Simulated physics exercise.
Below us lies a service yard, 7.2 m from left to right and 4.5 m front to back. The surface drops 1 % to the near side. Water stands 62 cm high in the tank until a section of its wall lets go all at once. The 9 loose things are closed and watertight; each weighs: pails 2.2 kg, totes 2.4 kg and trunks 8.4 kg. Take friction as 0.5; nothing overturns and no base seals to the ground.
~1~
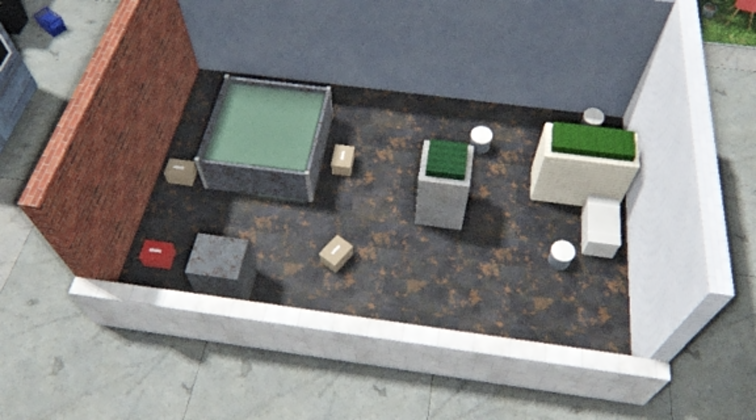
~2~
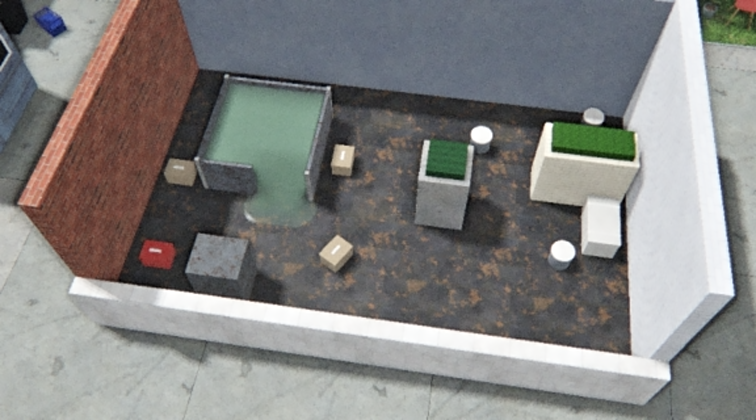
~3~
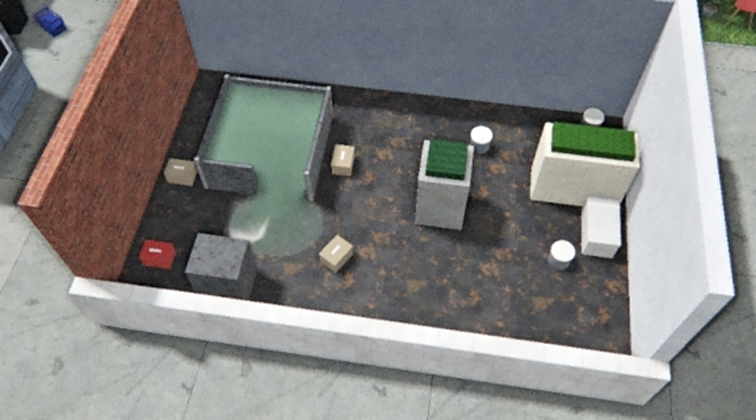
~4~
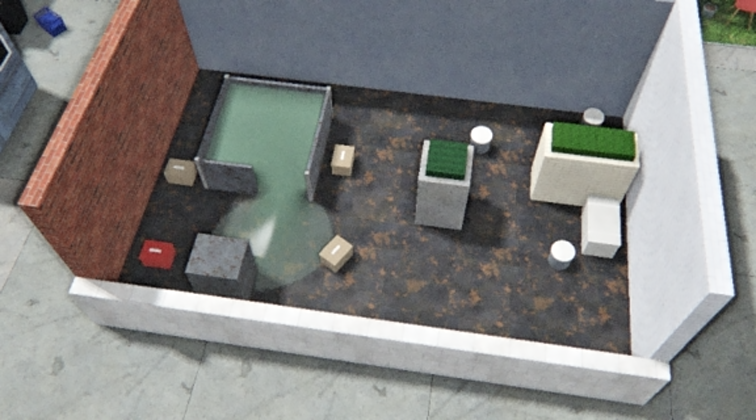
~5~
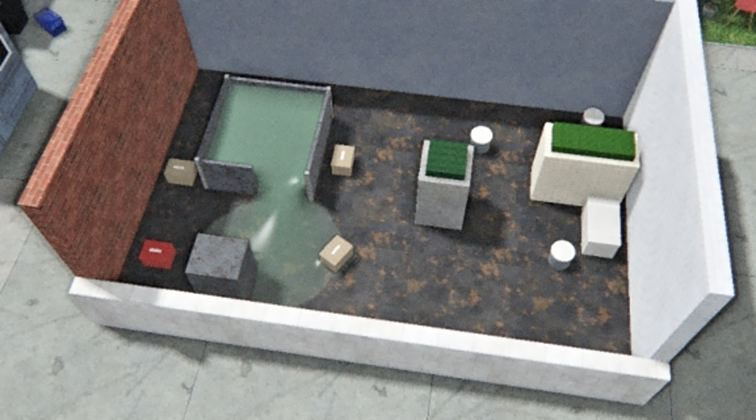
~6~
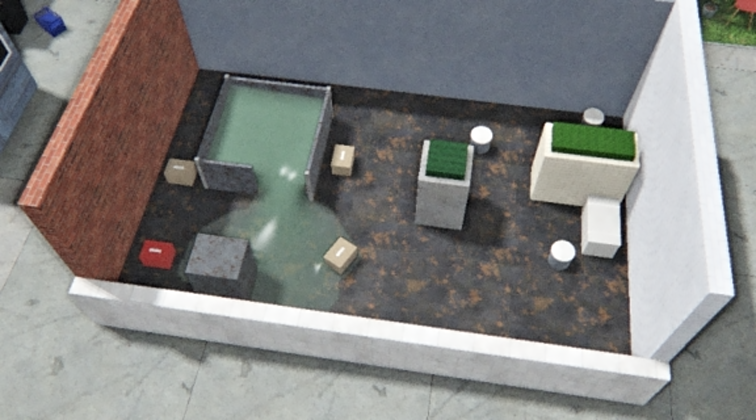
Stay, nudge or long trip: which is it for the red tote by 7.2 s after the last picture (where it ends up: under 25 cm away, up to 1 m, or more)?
The red tote ends far away.
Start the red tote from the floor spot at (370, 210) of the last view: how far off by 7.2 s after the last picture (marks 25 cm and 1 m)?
It barely shifts.
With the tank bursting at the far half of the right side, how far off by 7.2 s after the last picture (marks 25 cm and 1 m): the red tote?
Then the red tote stays put.
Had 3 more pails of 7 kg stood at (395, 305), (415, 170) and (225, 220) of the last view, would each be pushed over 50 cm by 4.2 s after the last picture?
In that order: Past it, less, less.
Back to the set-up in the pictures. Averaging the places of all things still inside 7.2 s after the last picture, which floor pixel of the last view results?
Near (433, 152).
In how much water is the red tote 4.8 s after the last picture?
Roughly 7 cm.
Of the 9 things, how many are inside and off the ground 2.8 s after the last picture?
At that moment 4.
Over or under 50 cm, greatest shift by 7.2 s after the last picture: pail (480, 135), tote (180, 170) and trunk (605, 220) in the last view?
In turn: Under, past it, over.
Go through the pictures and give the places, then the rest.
The first frame shows the red tote at (156, 251) rests on the ground; water covers 2.5 m2; 0 of 9 have shifted.
The second frame shows the red tote at (156, 251), on the bottom; water covers 3.0 m2; 0 of 9 have shifted.
The third frame shows the red tote at (156, 251), on the bottom; water covers 3.7 m2; 0 of 9 have shifted.
The fourth frame shows the red tote at (156, 251), on the bottom; water covers 4.5 m2; 0 of 9 have shifted.
The fifth frame shows the red tote at (156, 251) rests on the ground; water covers 5.2 m2; 0 of 9 have shifted.
The sixth frame shows the red tote at (156, 251), on the bottom; water covers 5.8 m2; 1 of 9 have shifted.
Then, 0.9 s after the last picture the red tote is near (134, 250), 0.3 m from its start, afloat; 1 afloat.
Then, 2.8 s after the last picture the red tote is near (146, 205), 0.7 m from its start, afloat; 4 afloat.
Then, 4.8 s after the last picture the red tote is near (196, 96), 2.9 m from its start, afloat; 5 afloat.
Then, 7.2 s after the last picture the red tote is near (269, 80), 3.5 m from its start, afloat; 4 afloat.
